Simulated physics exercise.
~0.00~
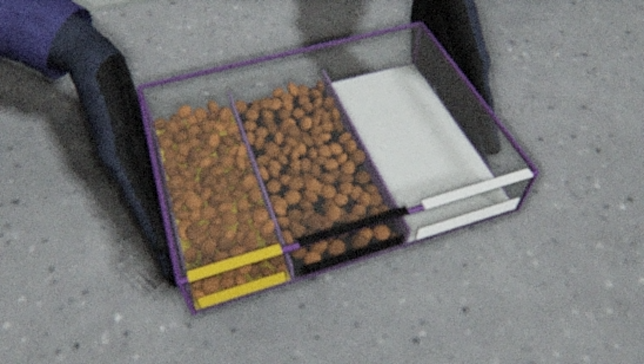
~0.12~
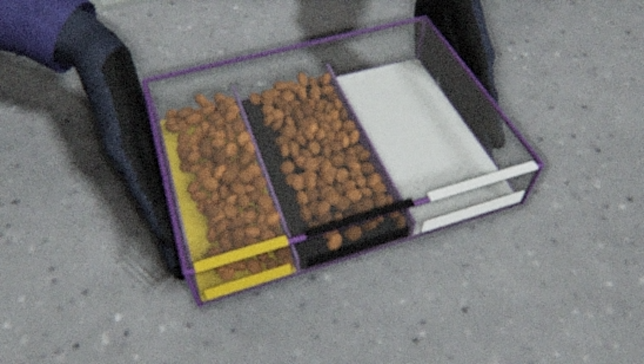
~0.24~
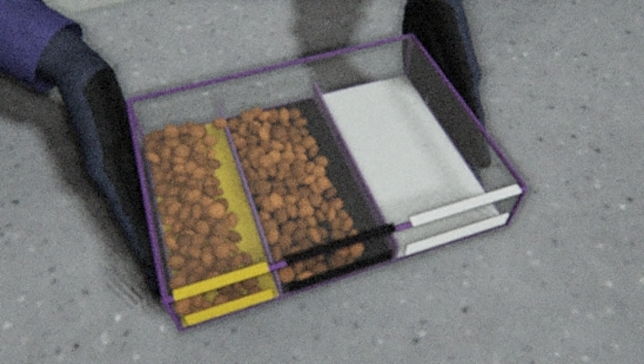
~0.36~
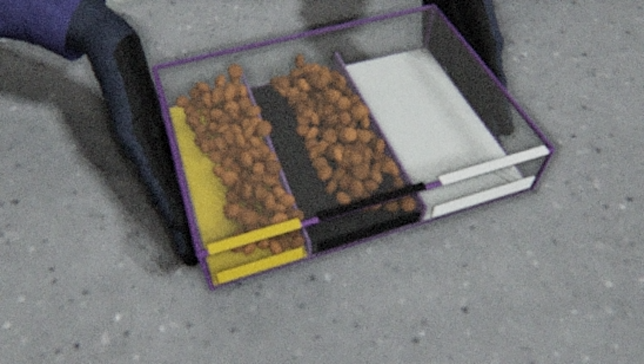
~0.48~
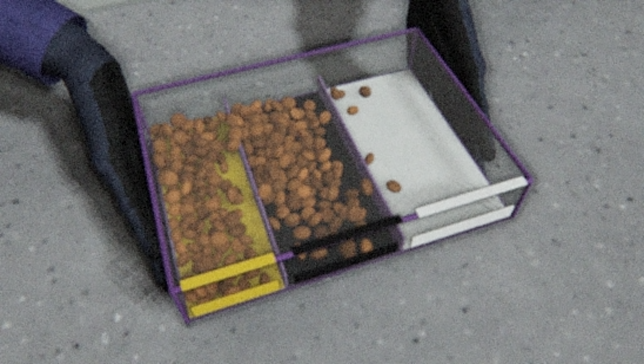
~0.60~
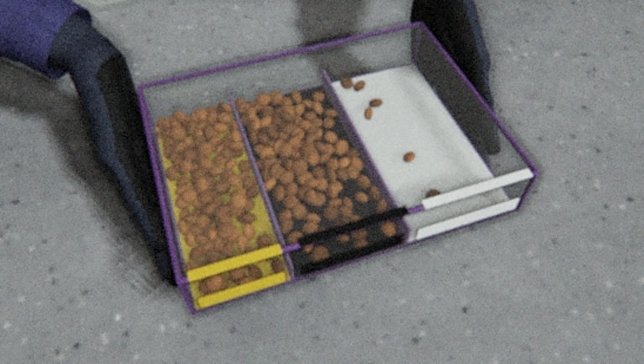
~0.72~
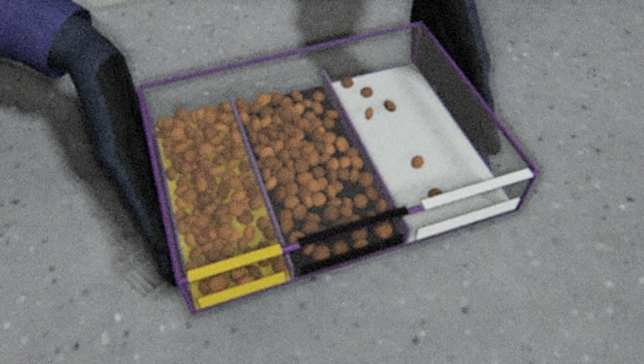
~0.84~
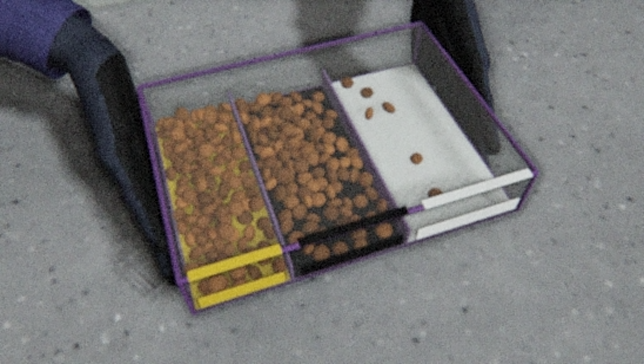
Above a speckled grey surface, dark-gloved hands shaking a clear divided box of brown pieces, a few spilling into the white section before all rests.
